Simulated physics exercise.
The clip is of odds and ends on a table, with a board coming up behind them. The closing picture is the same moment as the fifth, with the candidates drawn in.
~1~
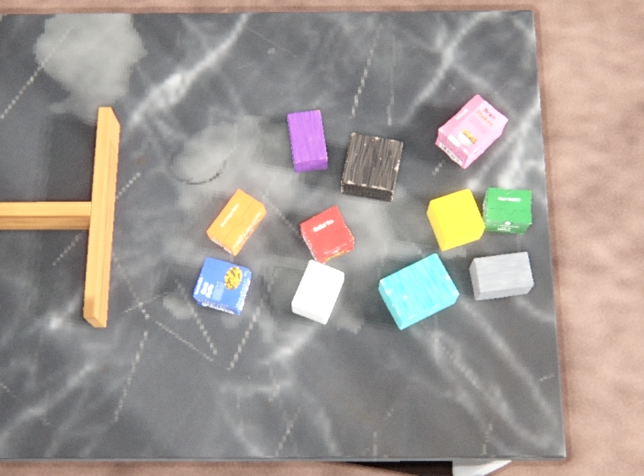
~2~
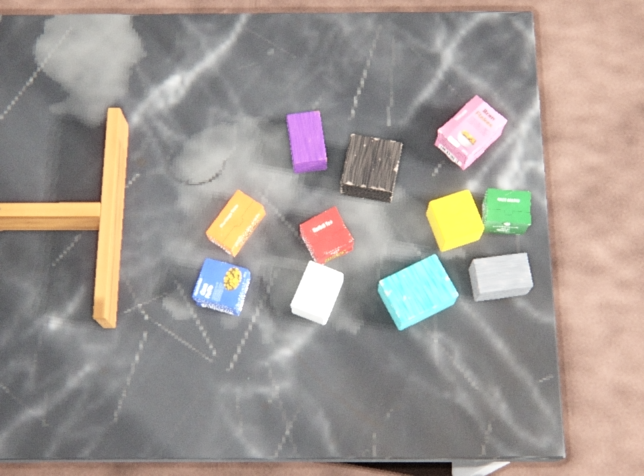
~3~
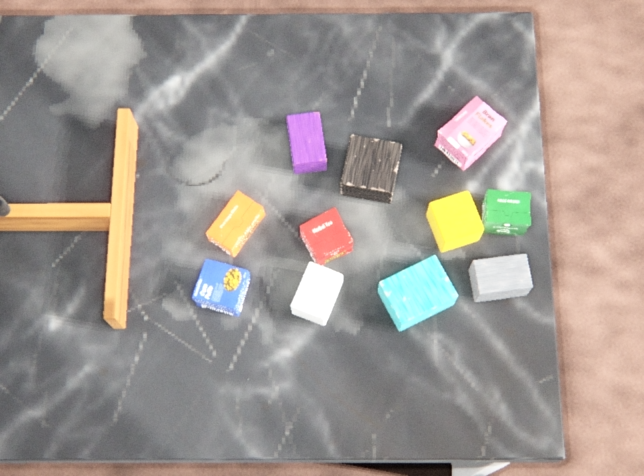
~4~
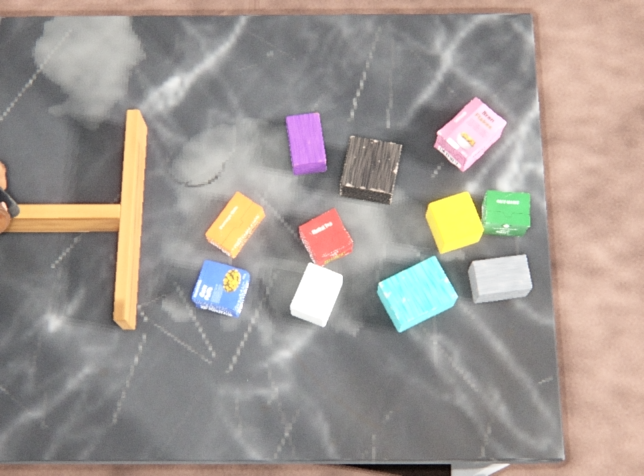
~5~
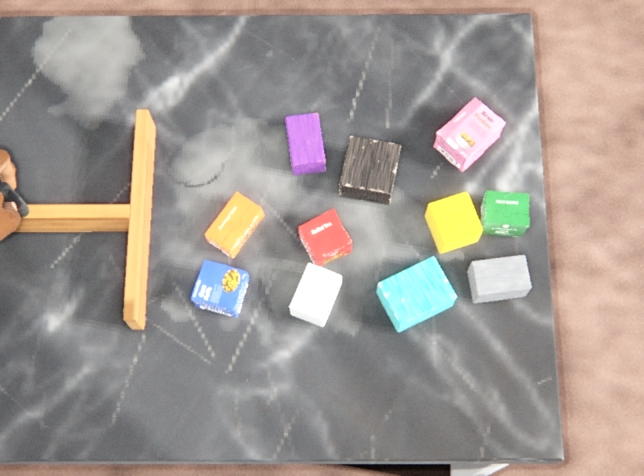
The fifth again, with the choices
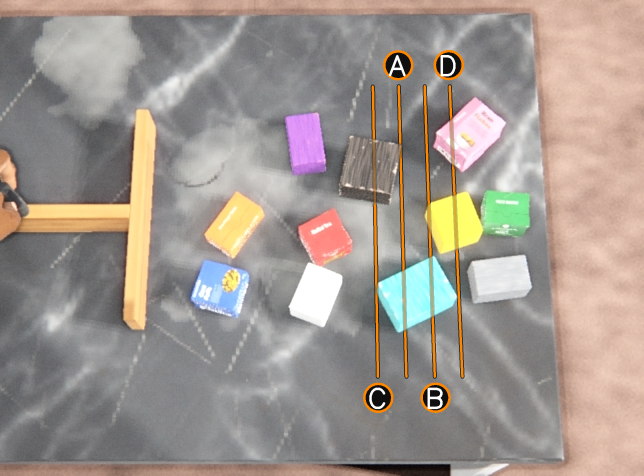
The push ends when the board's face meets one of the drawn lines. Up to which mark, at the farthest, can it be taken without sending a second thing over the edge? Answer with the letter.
Line A.
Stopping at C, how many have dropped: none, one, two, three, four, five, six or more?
The count is none.
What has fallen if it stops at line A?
The grey block.
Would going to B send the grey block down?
By then, yes.
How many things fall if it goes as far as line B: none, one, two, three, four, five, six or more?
In all, two.
On the marked copy, A at (402, 225); B at (430, 225); C at (375, 225); D at (456, 224).
Taking A. A third of the way, board (231, 210); blue packet (261, 287); orange packet (257, 223).
Two thirds of the way, board (326, 210); grey block (507, 280); turquoise block (452, 301).
When it is over, board (399, 210); grey block over the edge; green box (538, 206); one fallen.
As for the rest, B drops two; C is within the limit but short; D drops four.
